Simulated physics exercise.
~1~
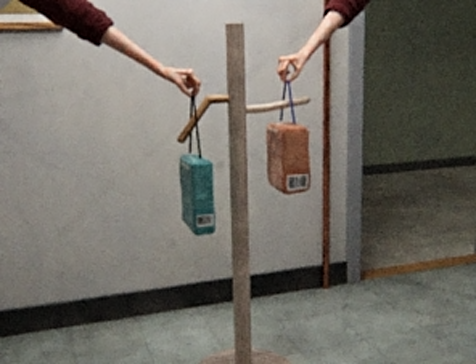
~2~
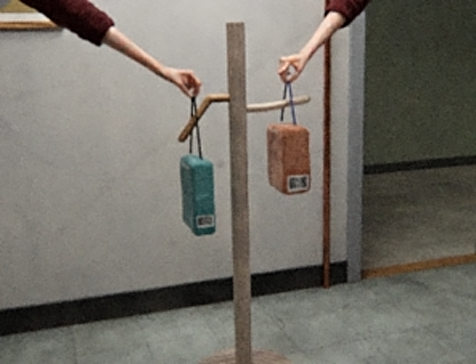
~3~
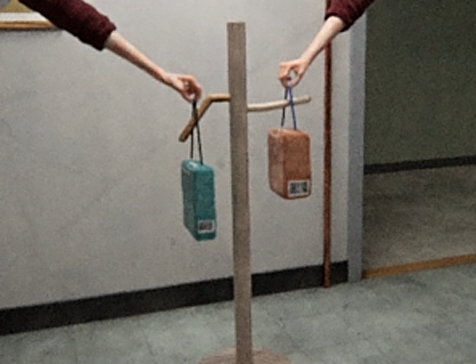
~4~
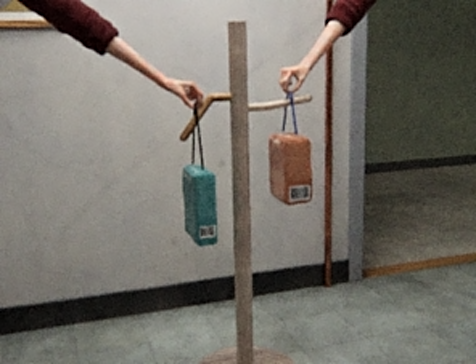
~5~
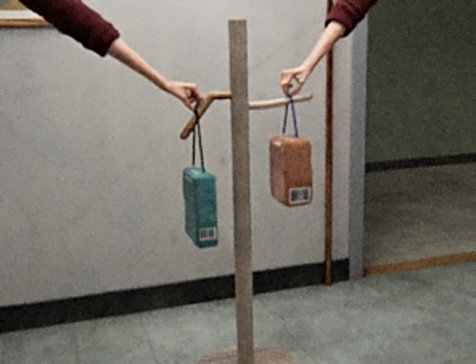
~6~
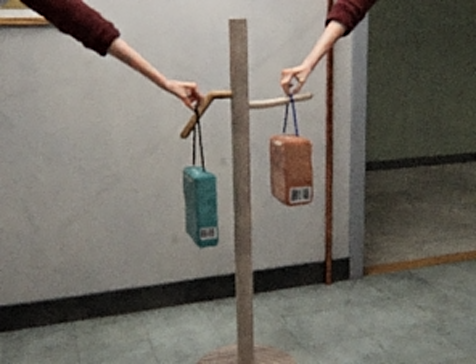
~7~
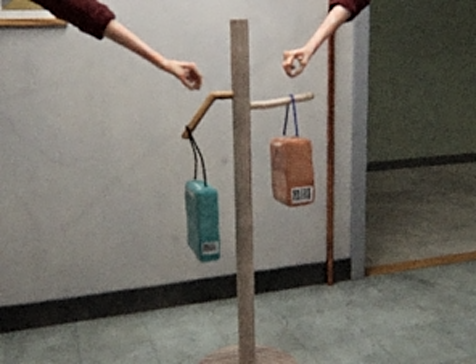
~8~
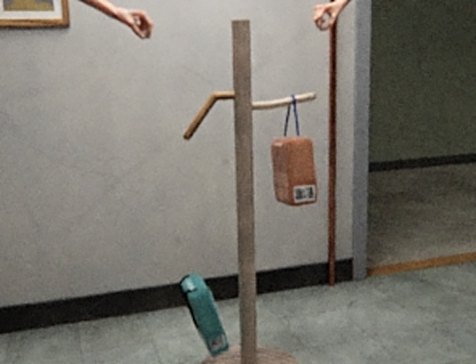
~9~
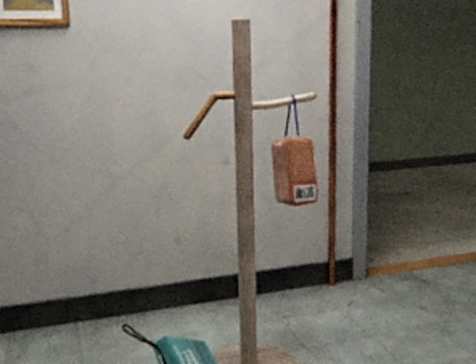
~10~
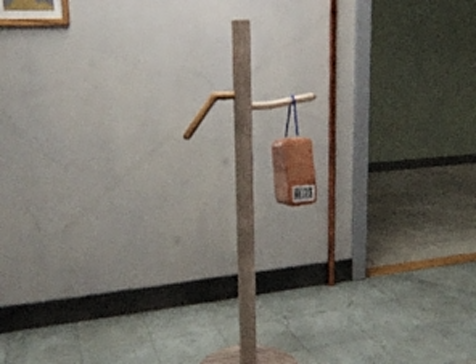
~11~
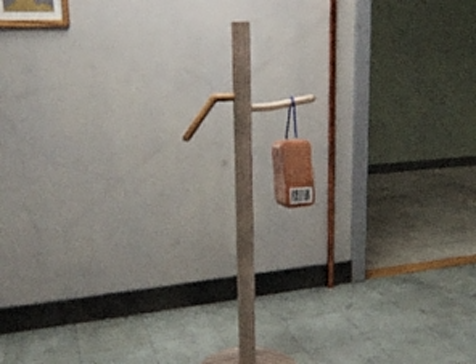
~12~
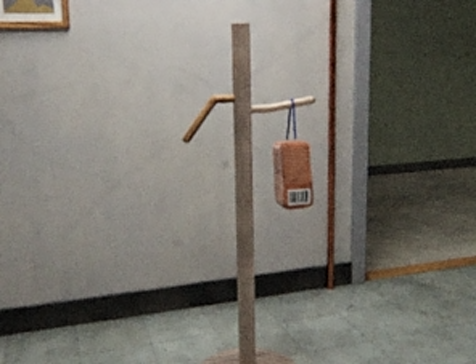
A wooden coat stand with two rod pegs stands on a grey floor before a pale wall, seen from the front by a slightly swaying camera, with a doorway at the right. Two hands in dark red sleeves hold a turquoise bag at the left, downward-bent peg and an orange sack at the right peg, each by a dark loop. They lower both a little, then let go and draw back. The turquoise bag slides off its peg, drops to the floor, tips onto its side and passes out of view. The orange sack stays hanging on the right peg.
